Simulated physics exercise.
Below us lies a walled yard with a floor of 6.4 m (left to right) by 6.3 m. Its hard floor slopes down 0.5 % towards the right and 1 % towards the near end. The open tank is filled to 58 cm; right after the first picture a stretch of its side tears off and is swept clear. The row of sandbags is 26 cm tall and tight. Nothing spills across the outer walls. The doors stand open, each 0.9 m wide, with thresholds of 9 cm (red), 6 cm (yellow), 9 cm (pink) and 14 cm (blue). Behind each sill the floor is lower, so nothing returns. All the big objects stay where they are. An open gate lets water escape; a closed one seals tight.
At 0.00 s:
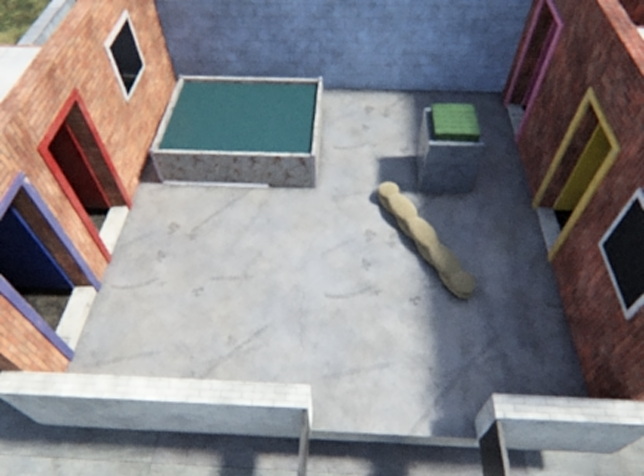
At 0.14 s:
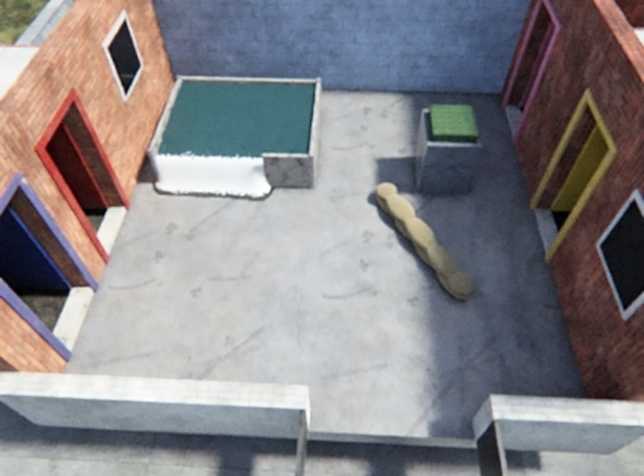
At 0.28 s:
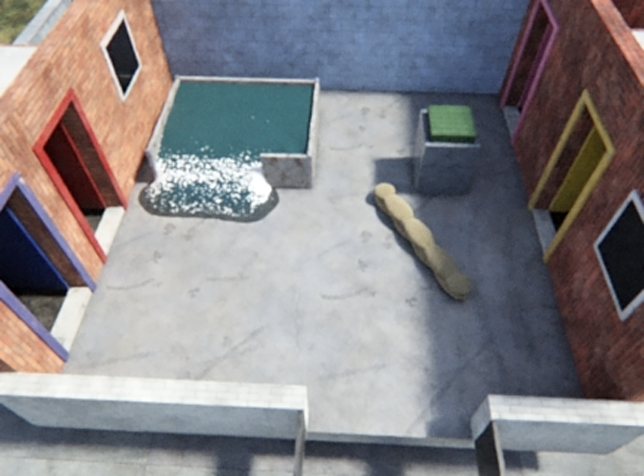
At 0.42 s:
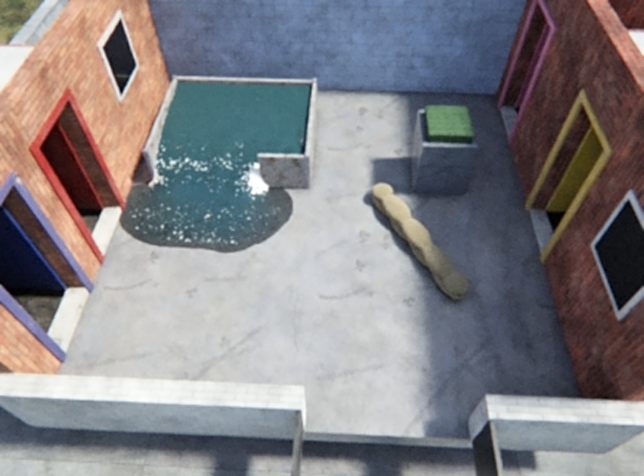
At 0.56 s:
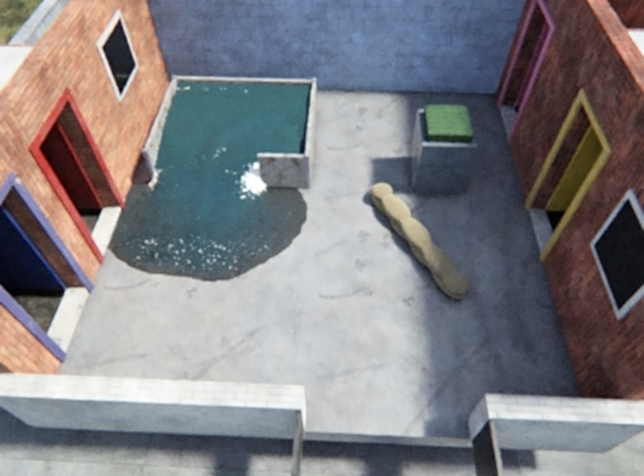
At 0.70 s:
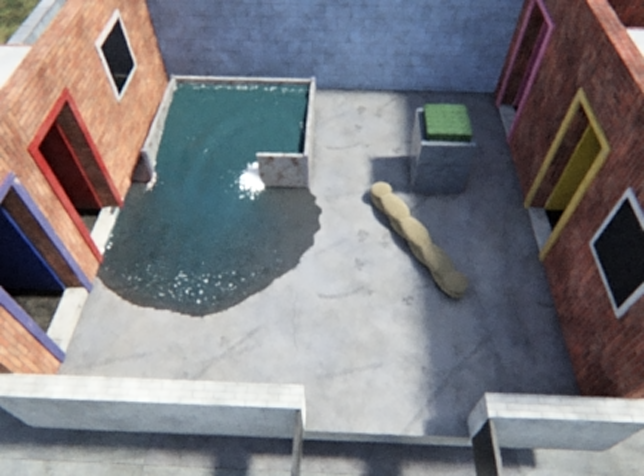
Walled yard with brick sides and coloured door surrounds, water bursting from an open tank's broken side and spreading across the grey floor.
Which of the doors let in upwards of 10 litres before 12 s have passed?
The water let in: At the red door it exceeds the limit; at the yellow door it stays under the limit; at the pink door it keeps below the limit; at the blue door it exceeds the limit.
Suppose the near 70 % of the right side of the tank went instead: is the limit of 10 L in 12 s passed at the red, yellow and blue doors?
Then: Red under, yellow over, blue below.
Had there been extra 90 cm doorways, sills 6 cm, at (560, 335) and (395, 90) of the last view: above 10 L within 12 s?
In turn: Past it, below.
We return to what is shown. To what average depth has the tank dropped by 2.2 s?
Roughly 26 cm on average.
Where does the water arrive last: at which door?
The pink one.
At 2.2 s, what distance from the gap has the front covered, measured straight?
Roughly 4.6 m.
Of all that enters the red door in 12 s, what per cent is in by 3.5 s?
About 90 per cent.
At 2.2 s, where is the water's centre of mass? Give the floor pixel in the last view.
At about (205, 227).
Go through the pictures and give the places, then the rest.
The first picture shows still water, 58 cm deep, in the open tank at (243, 117).
In the second picture, water pours out at (212, 172) and has run 0.9 m, to (267, 194); typically 11 cm deep outside, 58 cm at the open tank's back.
In the third picture, the front is at (144, 201), 1.1 m from the gap at (211, 174); 1.3 m2 of floor is under water; 58 cm left at the back of the open tank.
In the fourth picture, water pours out at (209, 176) and has run 1.5 m, to (260, 238); typically 9 cm deep outside, 58 cm at the open tank's back.
In the fifth picture, the front is at (229, 274), 1.9 m from the gap at (208, 175); 4.1 m2 of floor is under water; 54 cm left at the back of the open tank.
In the sixth picture, water pours out at (208, 175) and has run 2.4 m, to (203, 310); typically 6 cm deep outside, 49 cm at the open tank's back.
After 1.4 s water covers 30 % of the floor and is deepest (30 cm) near (153, 402); red door 16 cm at the sill, 2 L in, yellow door not reached, pink door not reached, blue door 10 cm at the sill, 0 L in.
After 2.2 s water covers 35 % of the floor and is deepest (46 cm) near (49, 398); red door 19 cm at the sill, 39 L in, yellow door not reached, pink door not reached, blue door 16 cm at the sill, 1 L in.
After 3.5 s water covers 45 % of the floor and is deepest (30 cm) near (54, 383); red door 13 cm at the sill, 78 L in, yellow door not reached, pink door not reached, blue door 23 cm at the sill, 34 L in.
After 7.0 s water covers 75 % of the floor and is deepest (18 cm) near (488, 417); red door 9 cm at the sill, 87 L in, yellow door 6 cm at the sill, 0 L in, pink door 2 cm at the sill, 0 L in, blue door 12 cm at the sill, 75 L in.
After 12.0 s water covers 95 % of the floor and is deepest (10 cm) near (519, 418); red door 4 cm at the sill, 88 L in, yellow door 7 cm at the sill, 1 L in, pink door 8 cm at the sill, 1 L in, blue door 6 cm at the sill, 75 L in.
